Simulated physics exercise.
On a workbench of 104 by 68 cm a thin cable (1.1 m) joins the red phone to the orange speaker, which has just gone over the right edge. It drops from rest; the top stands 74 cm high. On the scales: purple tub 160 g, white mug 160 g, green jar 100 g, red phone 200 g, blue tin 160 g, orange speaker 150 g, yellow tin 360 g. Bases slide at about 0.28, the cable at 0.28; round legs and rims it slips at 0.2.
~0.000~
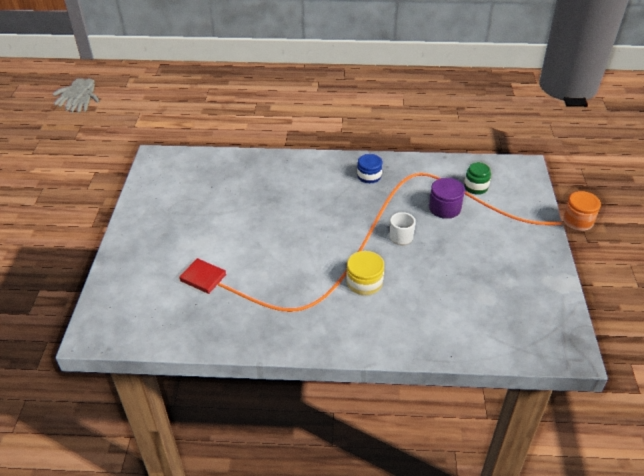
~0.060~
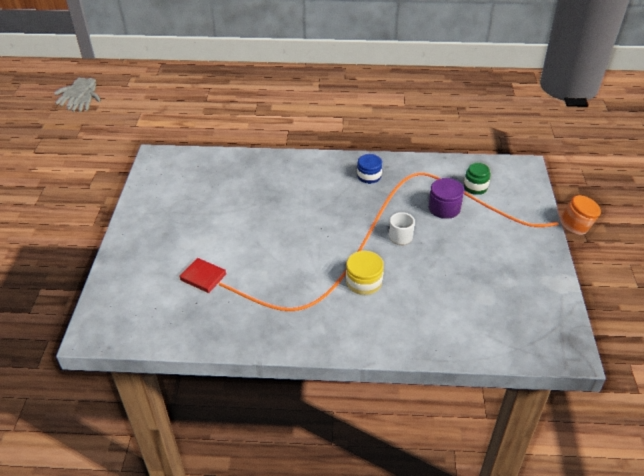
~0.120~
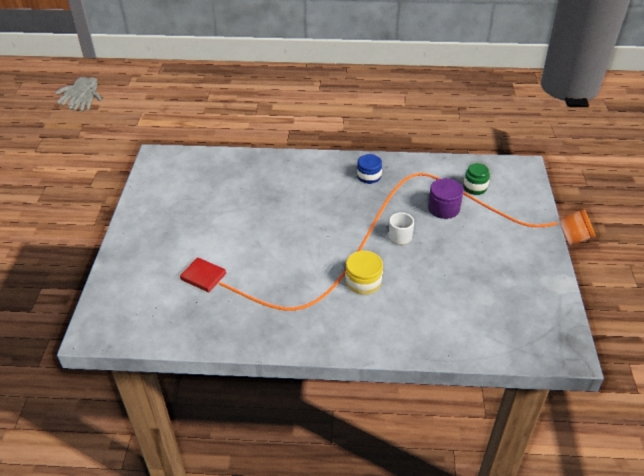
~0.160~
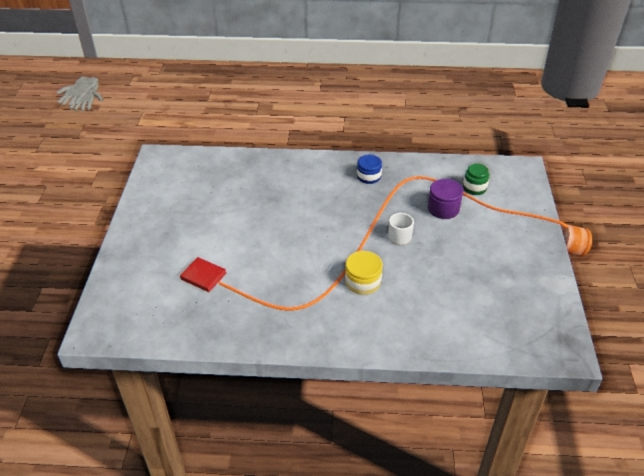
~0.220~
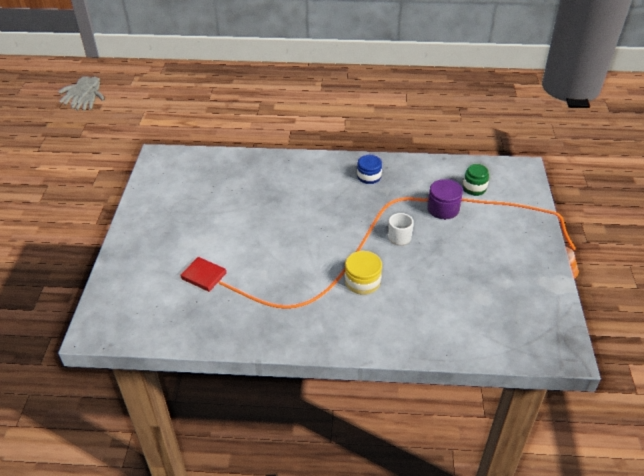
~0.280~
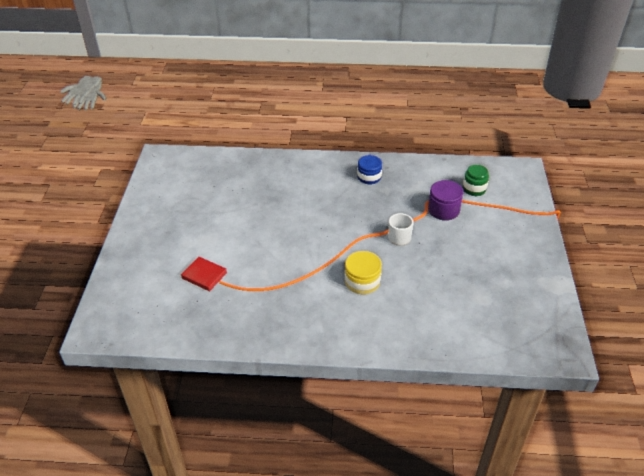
The orange container tipped over the right edge of the gray table and dropped out of sight, tugging its thin orange cord straighter across the tabletop while the red piece and the colored containers barely moved.
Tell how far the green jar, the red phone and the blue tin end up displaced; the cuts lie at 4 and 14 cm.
In order: The green jar barely shifts; the red phone ends far away; the blue tin barely shifts.
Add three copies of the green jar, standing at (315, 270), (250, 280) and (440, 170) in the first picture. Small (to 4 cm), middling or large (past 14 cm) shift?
In that order: Middling, middling, small.
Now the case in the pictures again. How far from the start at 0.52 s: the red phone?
Red phone 10 cm.
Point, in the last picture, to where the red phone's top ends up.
Around (375, 220).
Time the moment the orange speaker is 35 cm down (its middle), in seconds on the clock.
About: 0.48 s.
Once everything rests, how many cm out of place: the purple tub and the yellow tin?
About: Purple tub 6 cm, yellow tin 0 cm.
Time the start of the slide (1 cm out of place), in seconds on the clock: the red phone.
Red phone 0.36 s.
By 0.5 s, the cable's tail end at (246, 242); red phone 11 cm off its start, orange speaker over the edge, purple tub 5 cm off its start.
By 0.7 s, the cable's tail end at (313, 237); red phone 22 cm off its start, orange speaker over the edge, purple tub 5 cm off its start.
By 1.0 s, the cable's tail end at (374, 230); red phone 36 cm off its start at (356, 226), orange speaker over the edge, purple tub 5 cm off its start at (455, 205).
By 1.2 s, the cable's tail end at (393, 224); red phone 41 cm off its start, orange speaker over the edge, purple tub 5 cm off its start.
By 2.4 s, the cable's tail end at (393, 224); red phone 41 cm off its start at (375, 220), green jar 0 cm off its start at (478, 170), blue tin 0 cm off its start at (370, 162), orange speaker over the edge.
